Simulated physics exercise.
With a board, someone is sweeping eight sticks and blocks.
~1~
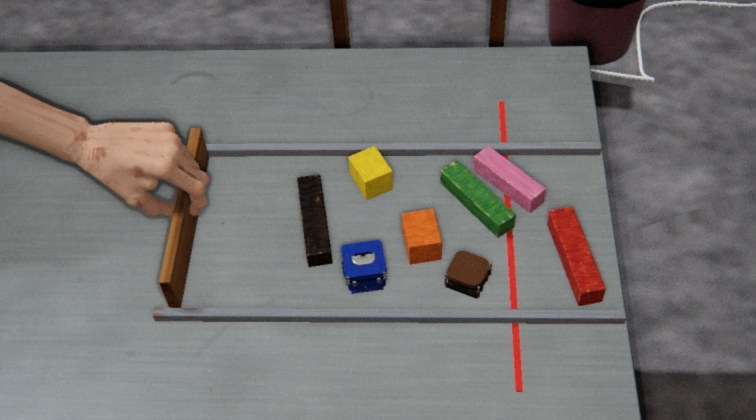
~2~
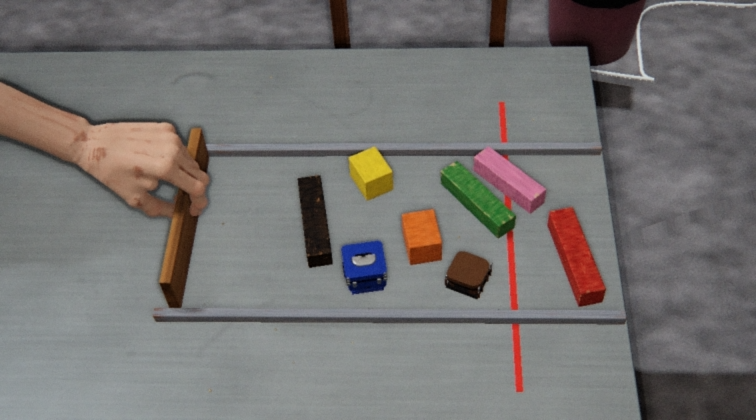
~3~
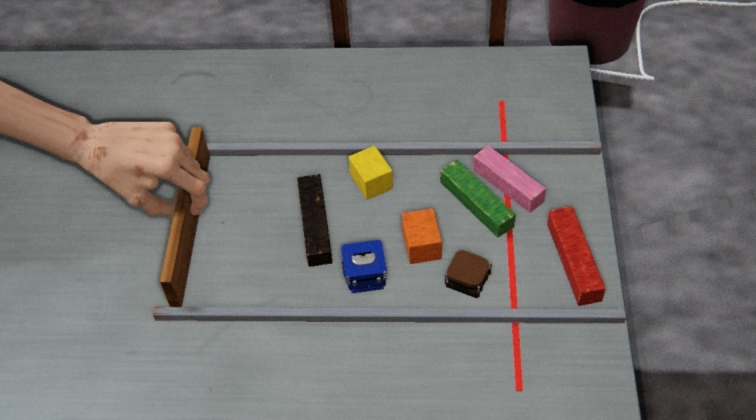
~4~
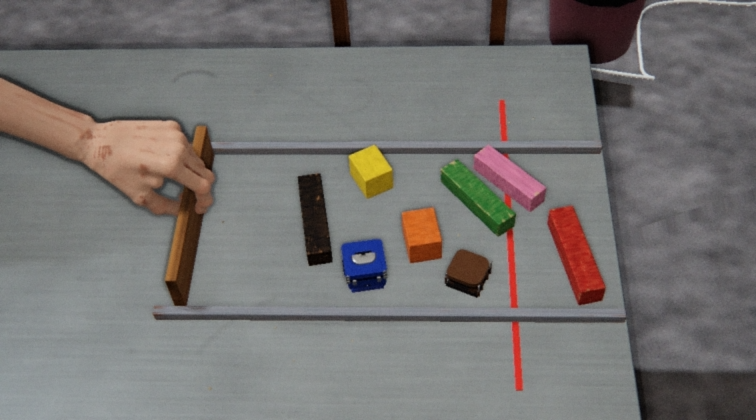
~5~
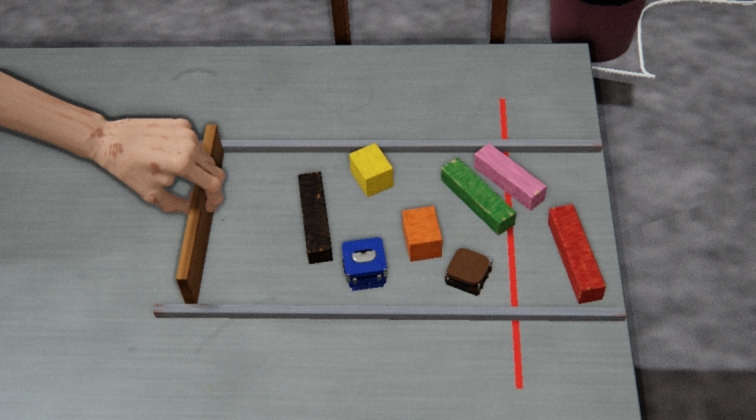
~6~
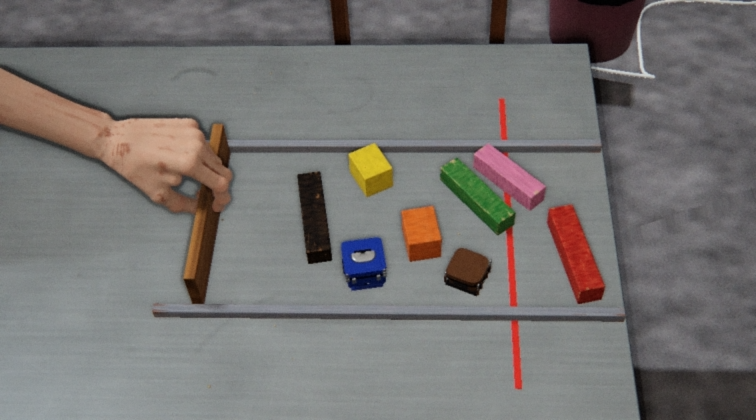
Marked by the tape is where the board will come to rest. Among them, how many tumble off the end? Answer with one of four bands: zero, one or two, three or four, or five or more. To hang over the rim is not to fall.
Zero.
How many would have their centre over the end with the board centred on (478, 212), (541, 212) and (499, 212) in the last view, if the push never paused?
Respectively 0, 2 and 0.
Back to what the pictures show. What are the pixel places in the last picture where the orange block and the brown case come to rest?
In the last view, the middles sit near (552, 236) and near (571, 273).
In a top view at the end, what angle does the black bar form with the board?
Near 0 degrees.
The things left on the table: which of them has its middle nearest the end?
It's the red bar that ends up nearest.
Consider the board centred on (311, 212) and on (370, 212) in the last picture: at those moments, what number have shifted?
I count 1 first and 3 after.
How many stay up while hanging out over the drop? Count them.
The number is 1.
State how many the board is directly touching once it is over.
That would be 3 of them.
A little later, none off yet; red bar at rest near (575, 253); pink bar at rest near (509, 177); green bar at rest near (477, 196).
Next, none off yet; red bar at rest near (575, 253); pink bar at rest near (510, 176); green bar shifted a little near (490, 197).
When it is over, the number that fall off is zero.
